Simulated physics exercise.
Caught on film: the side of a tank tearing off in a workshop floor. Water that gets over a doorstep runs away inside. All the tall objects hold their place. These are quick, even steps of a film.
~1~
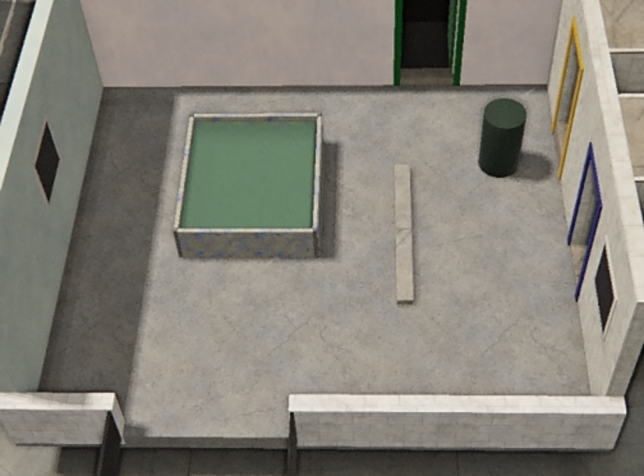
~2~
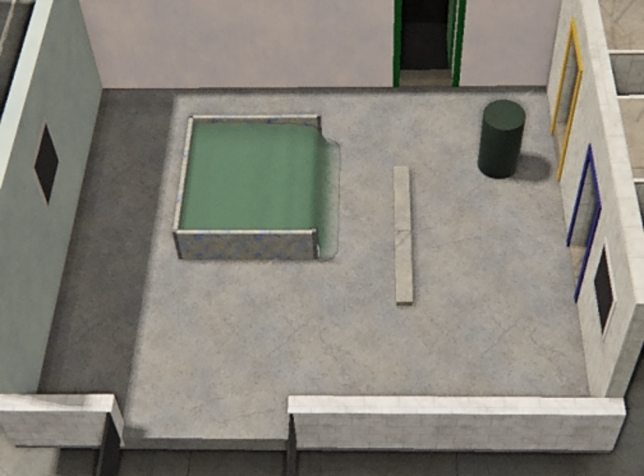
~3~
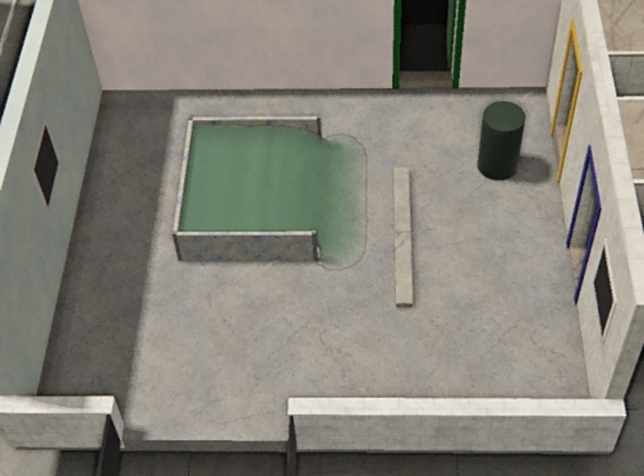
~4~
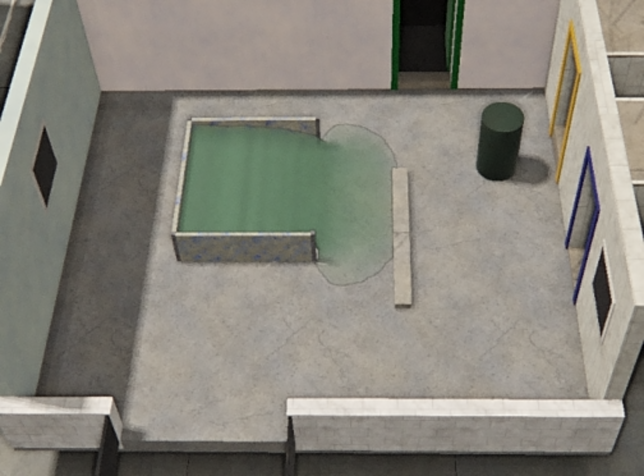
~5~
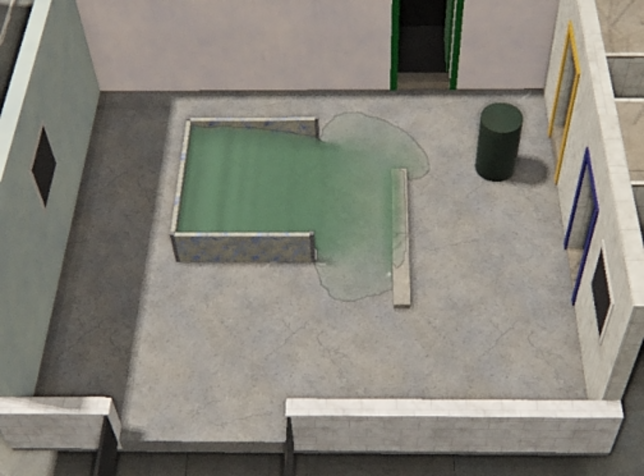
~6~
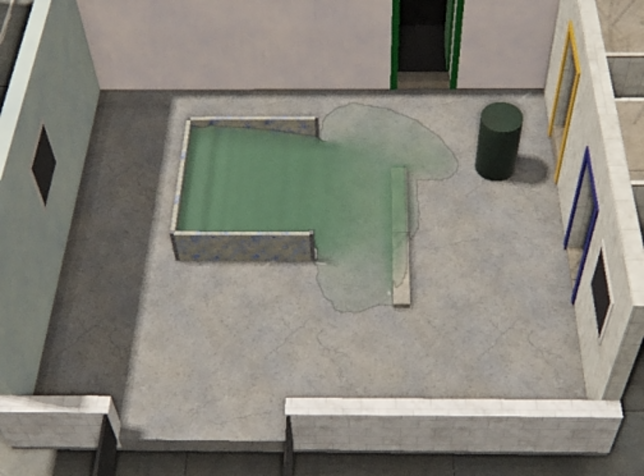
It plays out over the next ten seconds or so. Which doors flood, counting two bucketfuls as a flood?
The yellow door admits no more than that; the green door admits no more than that; the blue door lets in a lot.
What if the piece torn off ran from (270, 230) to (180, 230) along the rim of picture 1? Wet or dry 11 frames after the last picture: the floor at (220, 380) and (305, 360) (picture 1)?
One after the other: Flooded, wet.
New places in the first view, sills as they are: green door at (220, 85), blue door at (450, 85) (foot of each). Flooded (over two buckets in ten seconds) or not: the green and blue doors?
One by one: Green lets less in, blue is over.
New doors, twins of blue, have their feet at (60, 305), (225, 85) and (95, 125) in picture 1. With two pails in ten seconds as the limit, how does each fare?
In that order: Keeps below it, takes less, stays under.
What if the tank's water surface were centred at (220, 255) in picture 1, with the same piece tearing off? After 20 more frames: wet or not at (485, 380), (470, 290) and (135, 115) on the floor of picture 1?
As listed: Awash, flooded, dry.
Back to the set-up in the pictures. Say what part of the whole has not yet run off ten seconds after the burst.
About 92 per cent.
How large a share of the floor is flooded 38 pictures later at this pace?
Roughly 65 per cent.
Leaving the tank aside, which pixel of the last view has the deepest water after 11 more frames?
Near (529, 88).
A moment on, water covers 30 % of the floor; the yellow door not reached, the green door wet at the sill, nothing in, the blue door not reached.
Next, water covers 45 % of the floor; the yellow door wet at the sill, nothing in, the green door wet at the sill, nothing in, the blue door wet at the sill, nothing in.
Then, water covers 55 % of the floor; the yellow door wet at the sill, nothing in, the green door under two buckets in, the blue door over two buckets in.
Later, water covers 65 % of the floor; the yellow door wet at the sill, nothing in, the green door under two buckets in, the blue door over two buckets in.
In the end, water covers 90 % of the floor; the yellow door wet at the sill, nothing in, the green door under two buckets in, the blue door over two buckets in.
